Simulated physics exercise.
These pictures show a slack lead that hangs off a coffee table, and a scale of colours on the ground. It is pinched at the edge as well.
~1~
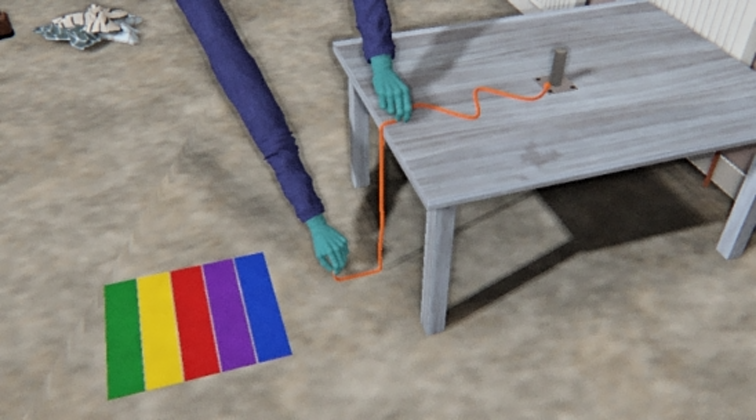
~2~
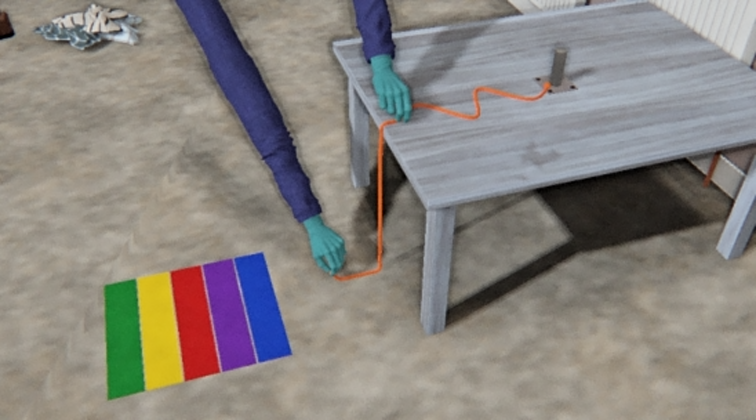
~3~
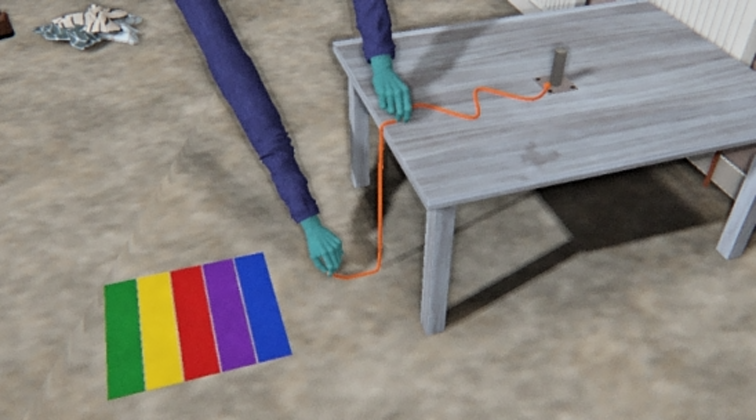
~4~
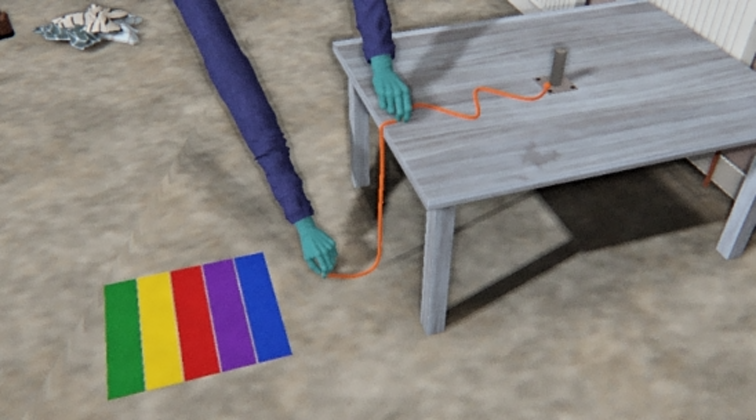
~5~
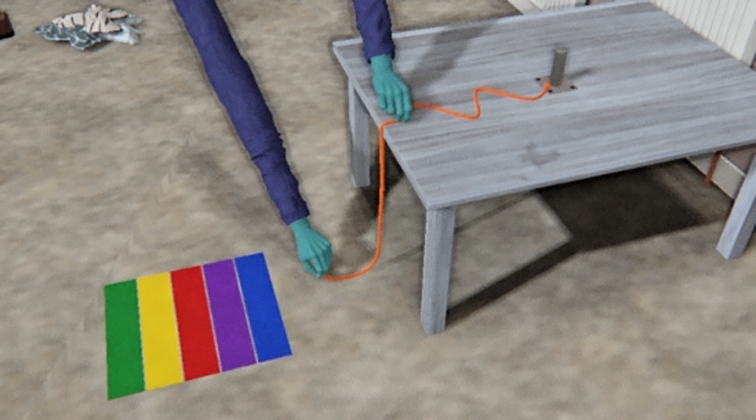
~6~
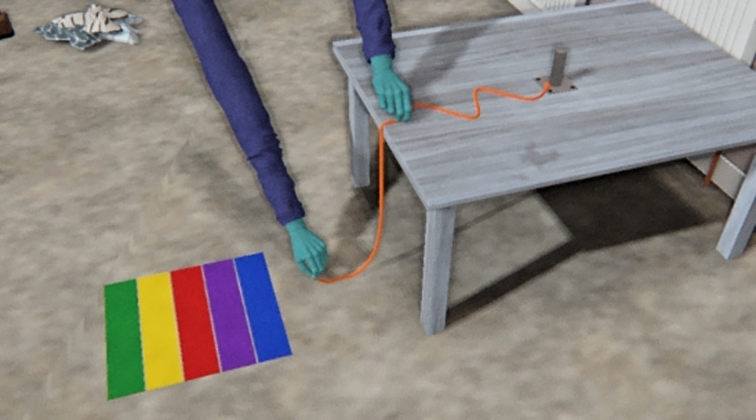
A concrete-like floor with a grey wooden coffee table at right is seen from above at an angle. An orange lead runs from a small post across the tabletop, pinched at the edge by one teal-gloved hand, and hangs to another near green, yellow, red, purple and blue stripes at left. The lower hand draws the lead's end slightly left, its hanging bend rounding, while the camera stays still.
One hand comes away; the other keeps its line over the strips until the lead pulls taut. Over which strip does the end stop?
The end stops over the green strip.
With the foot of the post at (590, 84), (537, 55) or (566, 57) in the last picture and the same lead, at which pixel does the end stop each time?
In that order: (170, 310), (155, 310) and (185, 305).
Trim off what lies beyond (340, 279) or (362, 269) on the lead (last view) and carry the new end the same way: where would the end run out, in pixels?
Near (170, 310) and (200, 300).
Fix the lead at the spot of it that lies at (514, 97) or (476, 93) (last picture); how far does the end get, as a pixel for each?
The places are (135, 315) and (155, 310).
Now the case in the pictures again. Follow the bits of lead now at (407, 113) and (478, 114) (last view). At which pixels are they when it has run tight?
Near (347, 152) and (424, 112).
Soon after, end near (194, 302); over red.
Then, end near (148, 313); over yellow.
At full stretch, end near (123, 318); over green. It gets as far as the green strip.
